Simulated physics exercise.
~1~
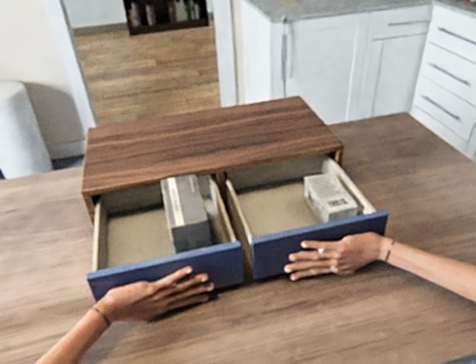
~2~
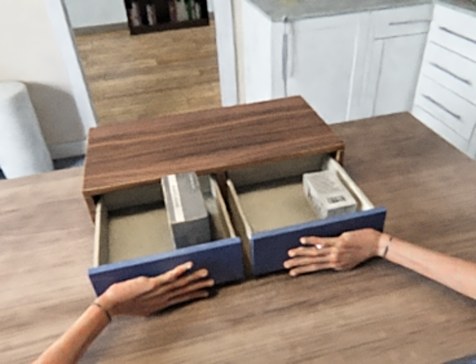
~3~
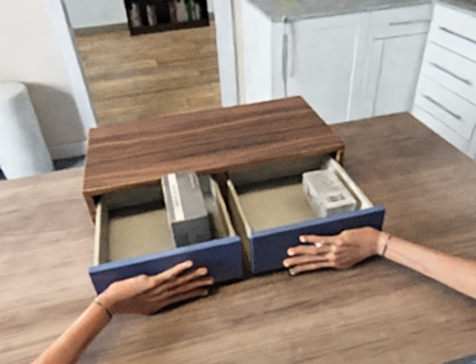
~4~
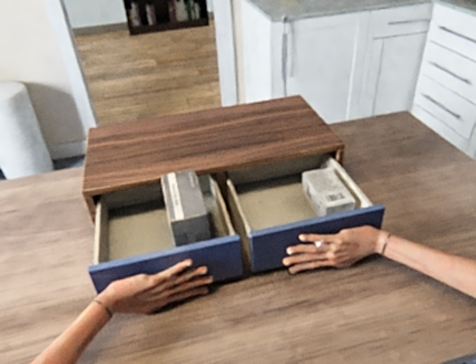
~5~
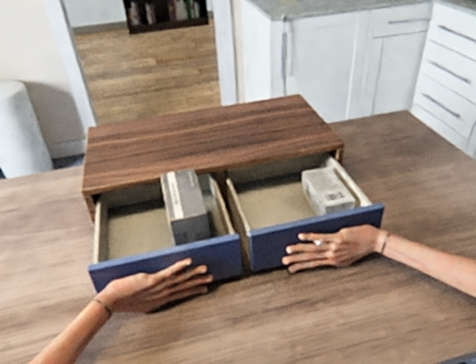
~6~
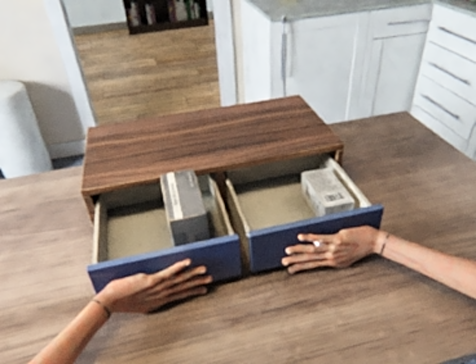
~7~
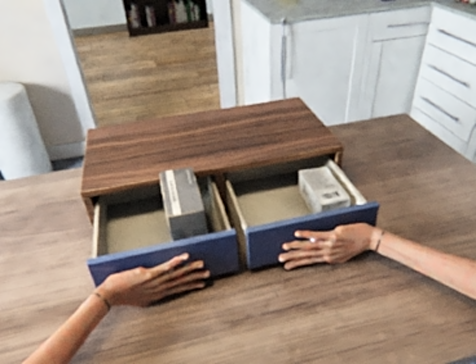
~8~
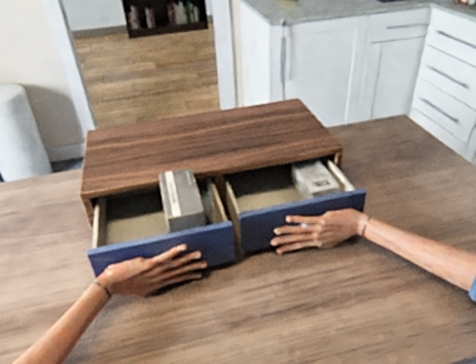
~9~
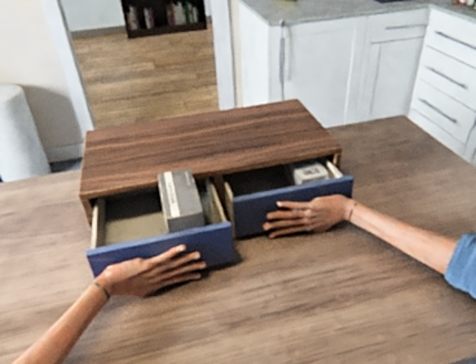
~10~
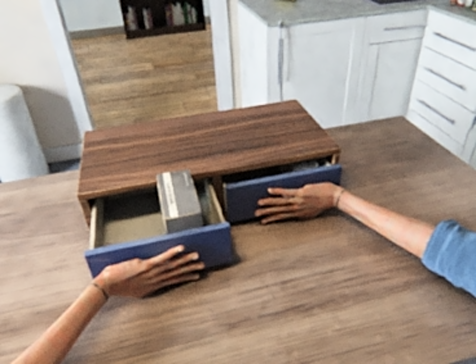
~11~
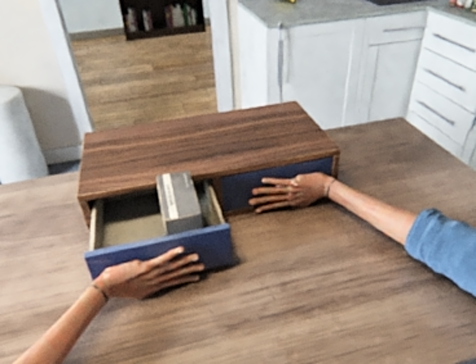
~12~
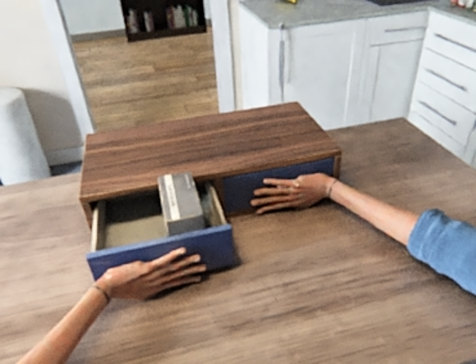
Two hands pushing blue-fronted drawers of a low wooden cabinet, the right sliding shut while the left, holding a grey box, stays ajar.
